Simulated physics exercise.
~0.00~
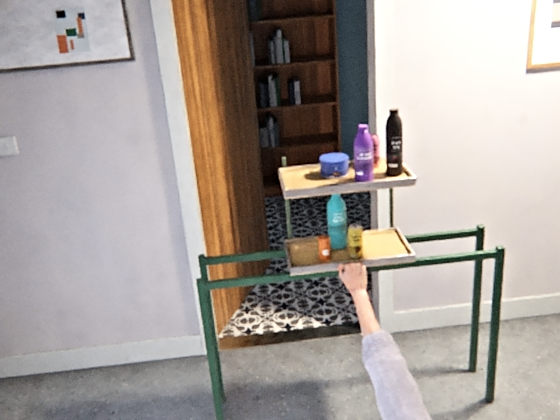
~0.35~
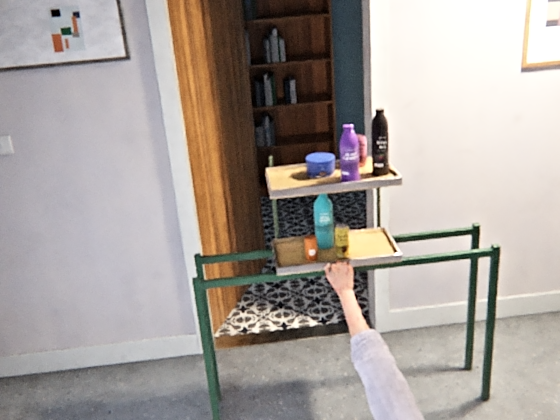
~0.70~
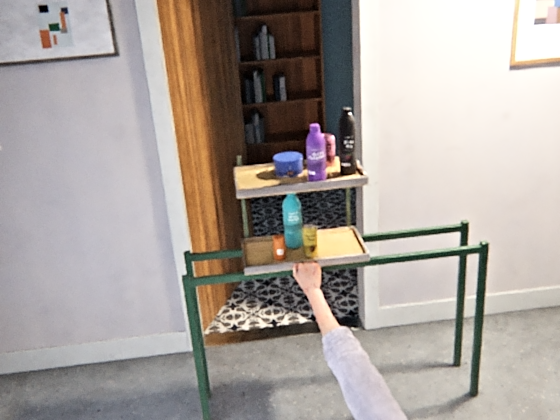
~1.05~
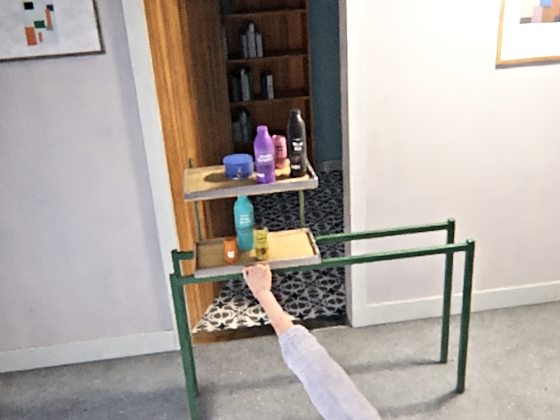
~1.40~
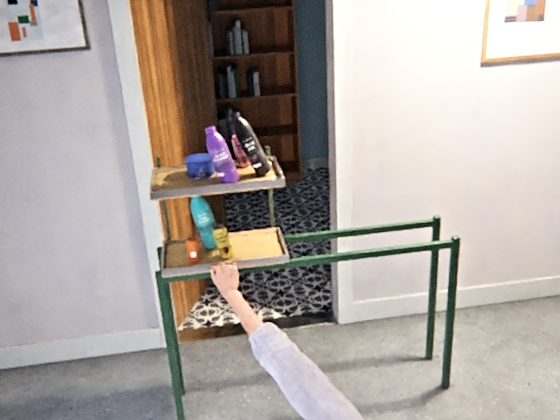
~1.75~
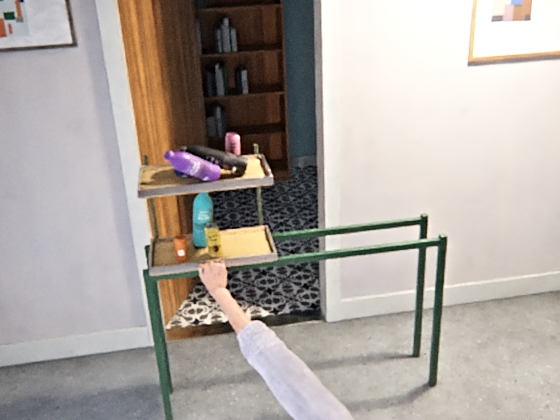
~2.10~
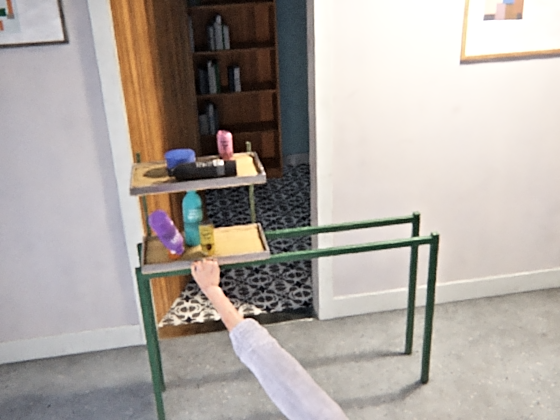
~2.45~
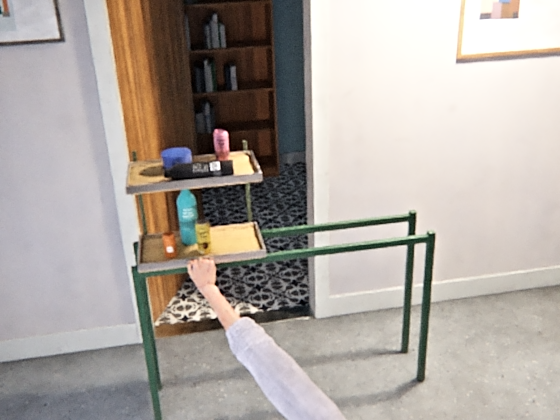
We see a hand move a two-level tray of bottles and containers left along green rails until it halts; the black bottle topples onto its side and the purple bottle falls from the upper level and drops out of view, while the turquoise bottle and cans stay upright.
